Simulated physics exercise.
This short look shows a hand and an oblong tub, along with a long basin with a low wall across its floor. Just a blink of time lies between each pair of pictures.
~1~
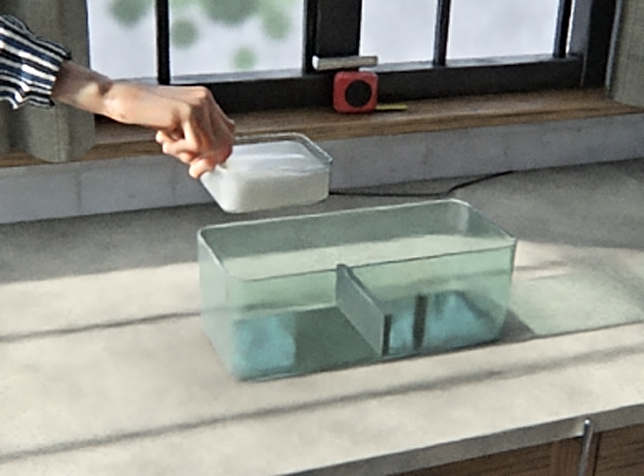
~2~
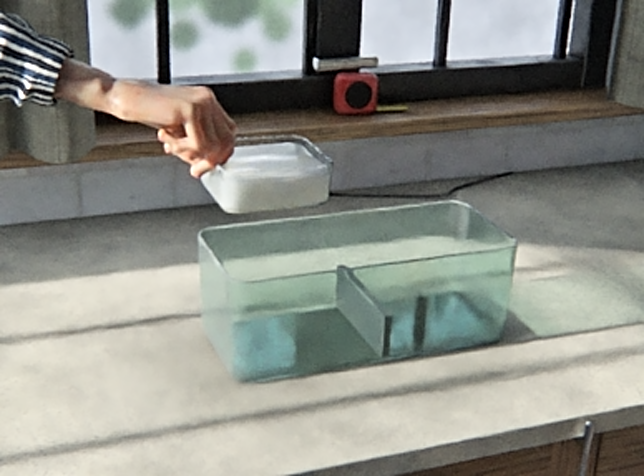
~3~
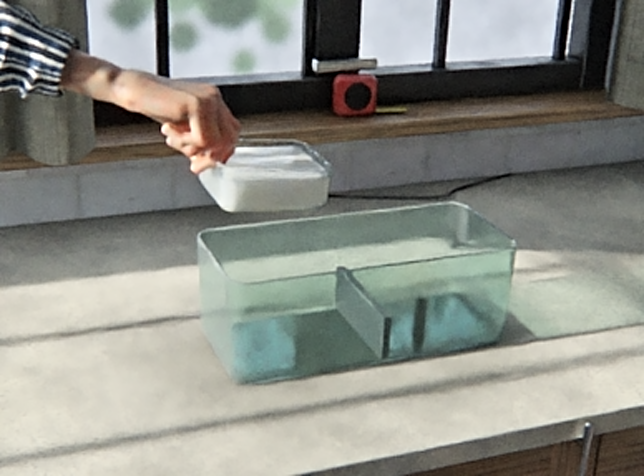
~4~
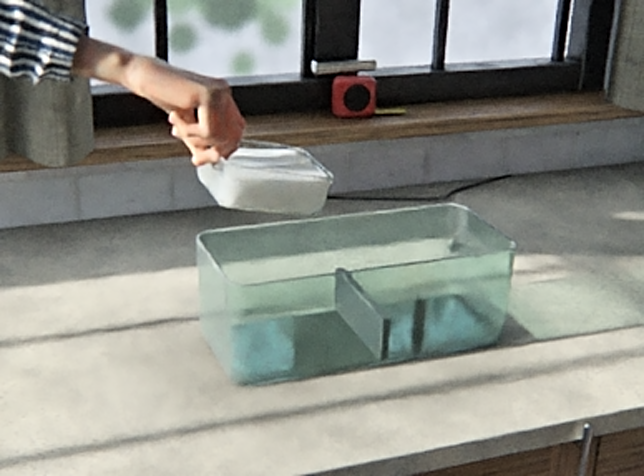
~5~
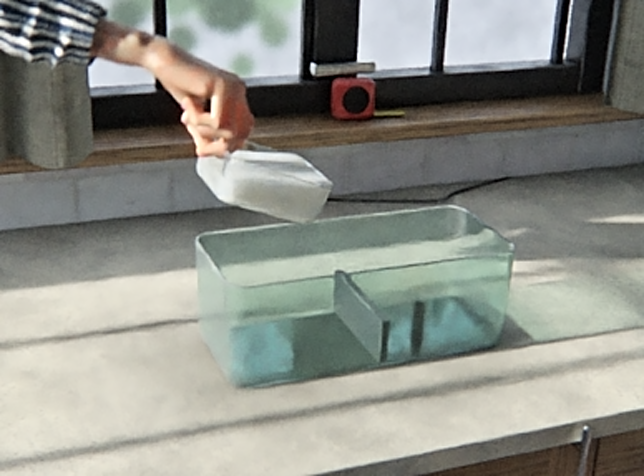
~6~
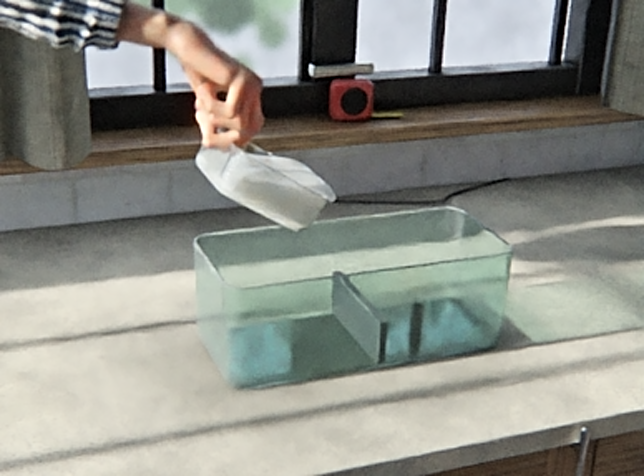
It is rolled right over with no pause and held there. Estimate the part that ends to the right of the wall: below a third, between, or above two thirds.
Stays short of a third.
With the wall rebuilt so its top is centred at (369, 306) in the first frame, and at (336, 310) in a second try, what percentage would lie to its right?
It would come to roughly 20 per cent the first time and roughly 70 per cent the second.
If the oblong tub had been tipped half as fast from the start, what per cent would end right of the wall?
I'd say close to 40 %.
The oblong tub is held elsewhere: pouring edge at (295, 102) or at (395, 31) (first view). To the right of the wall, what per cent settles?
5 % and 85 %.
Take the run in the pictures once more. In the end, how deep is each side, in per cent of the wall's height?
Roughly 30 percent left, 10 percent right.
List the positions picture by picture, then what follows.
It leans 0°; its right rim is at (318, 149); the milk meets the walls at (210, 162) and (314, 153); the long basin's rim runs from (213, 256) to (490, 222); the wall's top is at (363, 289), in the first frame.
It leans 1°; its right rim is at (318, 152); the milk meets the walls at (211, 163) and (314, 155), in the second frame.
It leans 6°; its right rim is at (318, 157); the milk meets the walls at (211, 163) and (315, 158), in the third frame.
It leans 12°; its right rim is at (318, 165); the milk meets the walls at (211, 162) and (315, 161), in the fourth frame.
It leans 22°; its right rim is at (317, 176); the milk meets the walls at (210, 164) and (316, 170); 3 per cent is over the edge, in the fifth frame.
It leans 32°; its right rim is at (314, 187); the milk meets the walls at (207, 164) and (303, 174); 9 per cent is over the edge, in the sixth frame.
A moment on, the oblong tub is tipped on its side and 8 per cent is still to pour, 58 is left of the wall and 12 right of it.
Next, the oblong tub is tipped on its side and 2 per cent is still to pour, 81 is left of the wall and 15 right of it.
Then the oblong tub is tipped on its side and 0 per cent is still to pour, 81 is left of the wall and 16 right of it.
Later the oblong tub is tipped on its side and 0 per cent is still to pour, 81 is left of the wall and 16 right of it.
In the end 81 per cent lies left of the wall, 16 right of it and 3 outside.
